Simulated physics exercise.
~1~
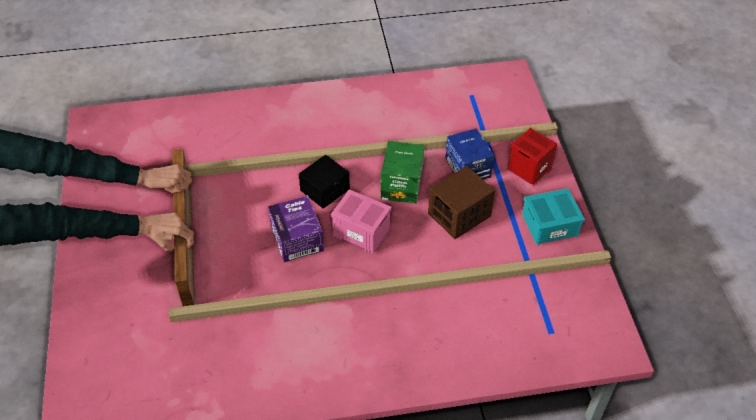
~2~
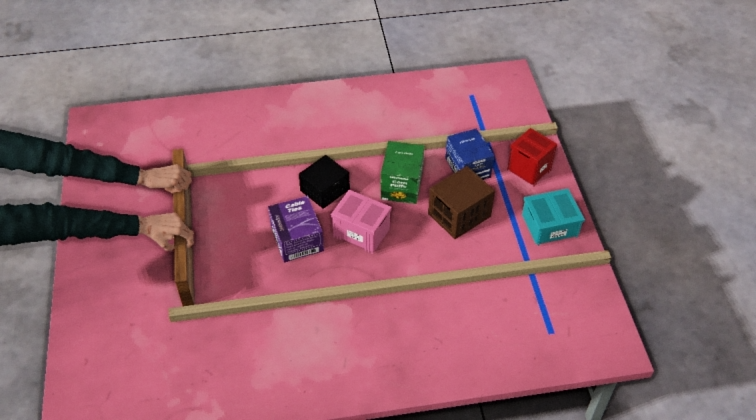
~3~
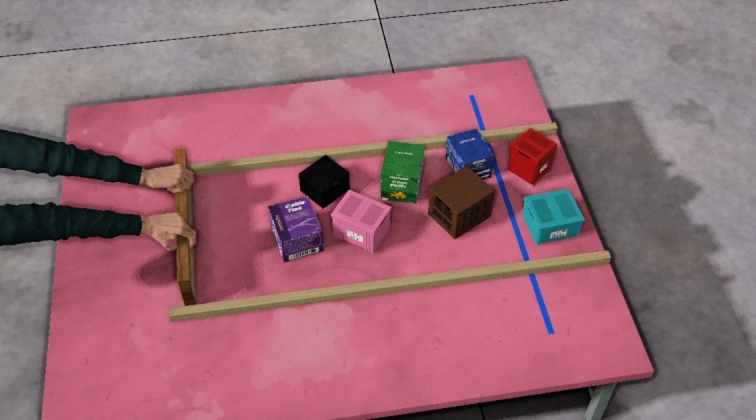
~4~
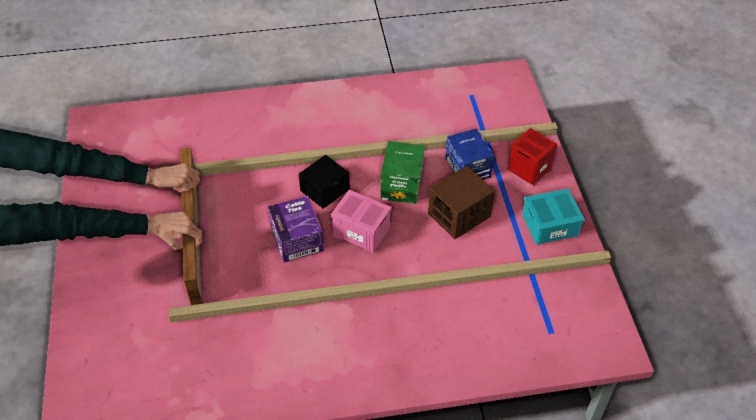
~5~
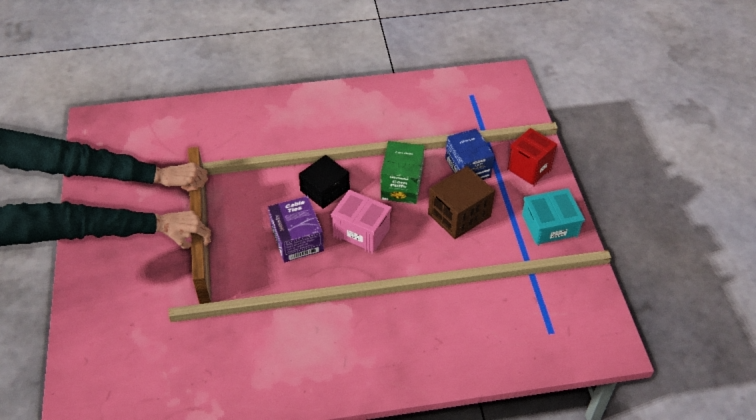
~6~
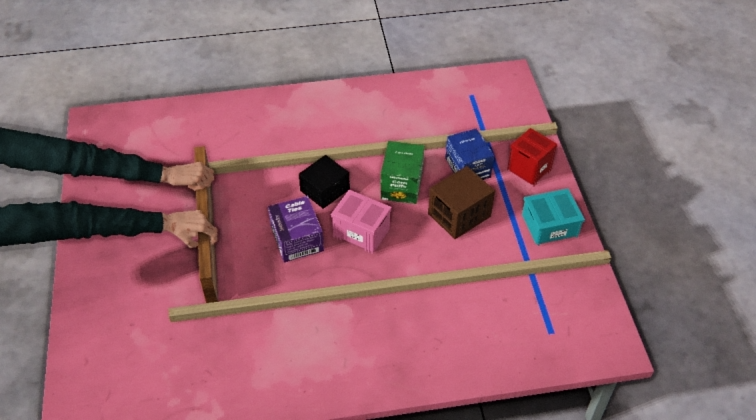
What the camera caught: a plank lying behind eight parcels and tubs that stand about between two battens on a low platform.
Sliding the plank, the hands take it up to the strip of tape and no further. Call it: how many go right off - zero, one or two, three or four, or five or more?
Three or four go off.
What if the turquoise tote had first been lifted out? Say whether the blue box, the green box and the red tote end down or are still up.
Blue box drops; green box stays put; red tote drops.
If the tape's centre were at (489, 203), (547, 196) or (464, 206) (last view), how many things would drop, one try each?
It would be 2, then 6, then 1.
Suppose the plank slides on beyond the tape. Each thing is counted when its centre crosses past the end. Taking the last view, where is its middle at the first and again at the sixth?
At (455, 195) for the first, at (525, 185) for the sixth.
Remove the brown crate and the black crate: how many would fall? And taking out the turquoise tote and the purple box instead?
The first try gives 2, the second gives 2.
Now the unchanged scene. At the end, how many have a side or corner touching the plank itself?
That number would be 2.
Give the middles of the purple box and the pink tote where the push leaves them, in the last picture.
The purple box settles near (533, 203); as for the pink tote, near (579, 221).
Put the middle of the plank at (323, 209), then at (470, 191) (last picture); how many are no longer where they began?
Respectively 3 and 8.
A little later, none off yet; turquoise tote at rest near (552, 217); red tote at rest near (532, 158); blue box at rest near (469, 157).
When it is over, the number that fall off is three or four; down, brown crate, blue box, red tote and turquoise tote.
